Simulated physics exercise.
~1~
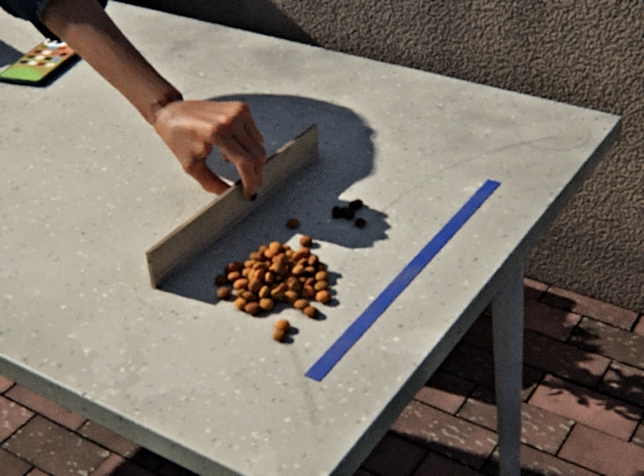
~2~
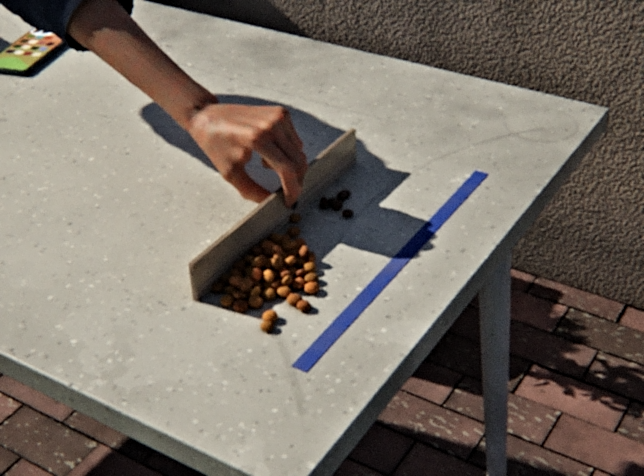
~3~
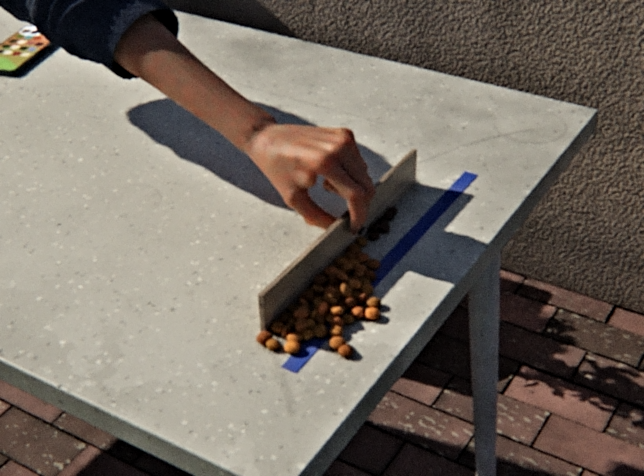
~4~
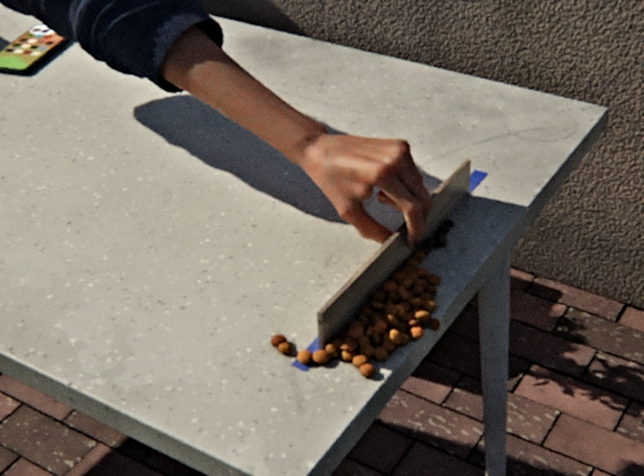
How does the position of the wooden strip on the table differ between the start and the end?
At the start the strip stands well to the left of the blue tape. By the end it has moved right and stands at the tape, near the table's edge.
